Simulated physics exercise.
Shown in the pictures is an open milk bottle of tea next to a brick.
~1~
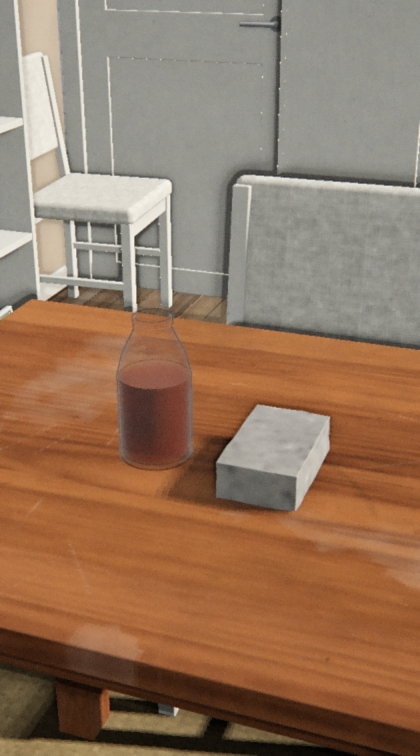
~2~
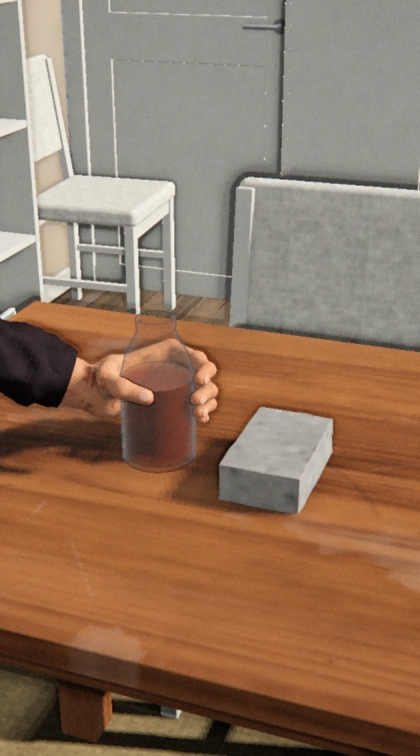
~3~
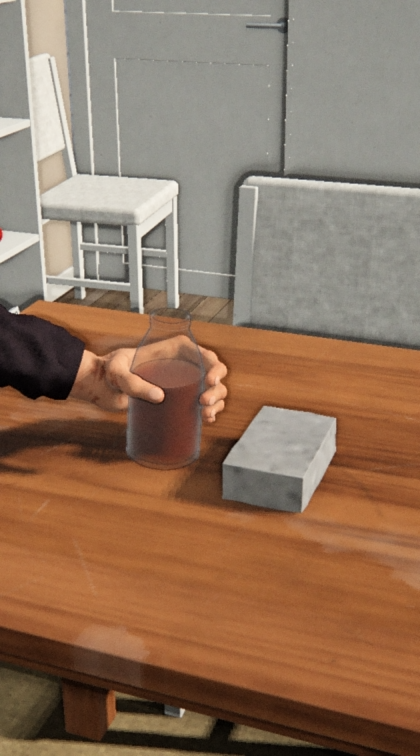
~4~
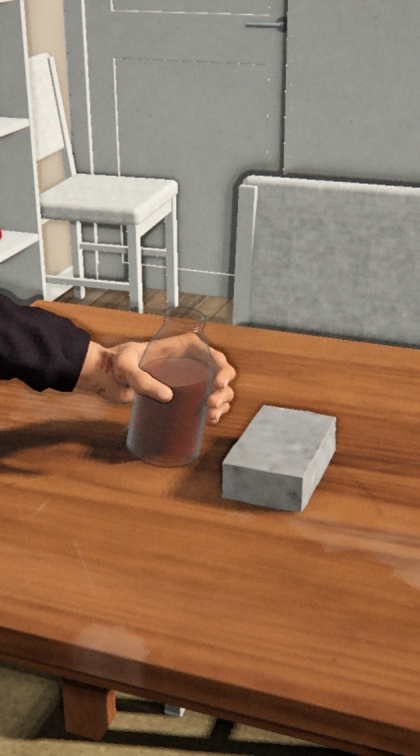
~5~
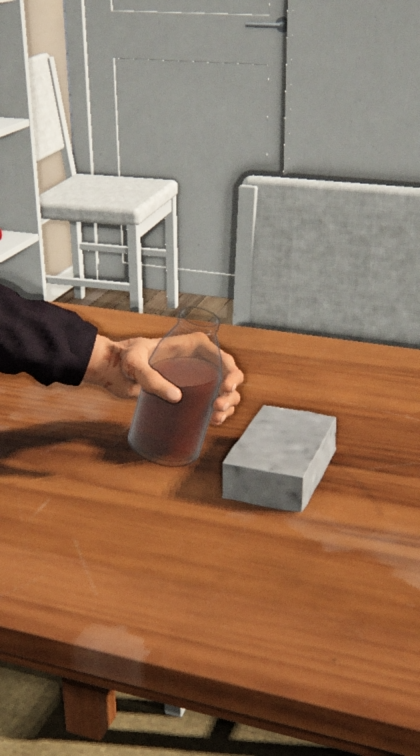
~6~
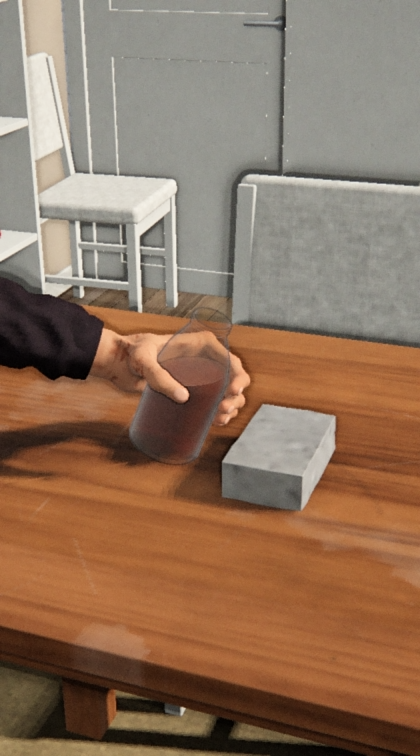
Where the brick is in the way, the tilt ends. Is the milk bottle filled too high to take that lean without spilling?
No.
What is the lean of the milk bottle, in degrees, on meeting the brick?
Lean at rest: Roughly 50° from vertical.
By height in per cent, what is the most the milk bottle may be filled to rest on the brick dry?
It tops out at around 85 percent.
A moment on, the milk bottle leans by about 35°; all is still inside.
Further on, the milk bottle leans by about 45°; all is still inside.
When it is over, the milk bottle leans by about 50°, against the brick; all is still inside.
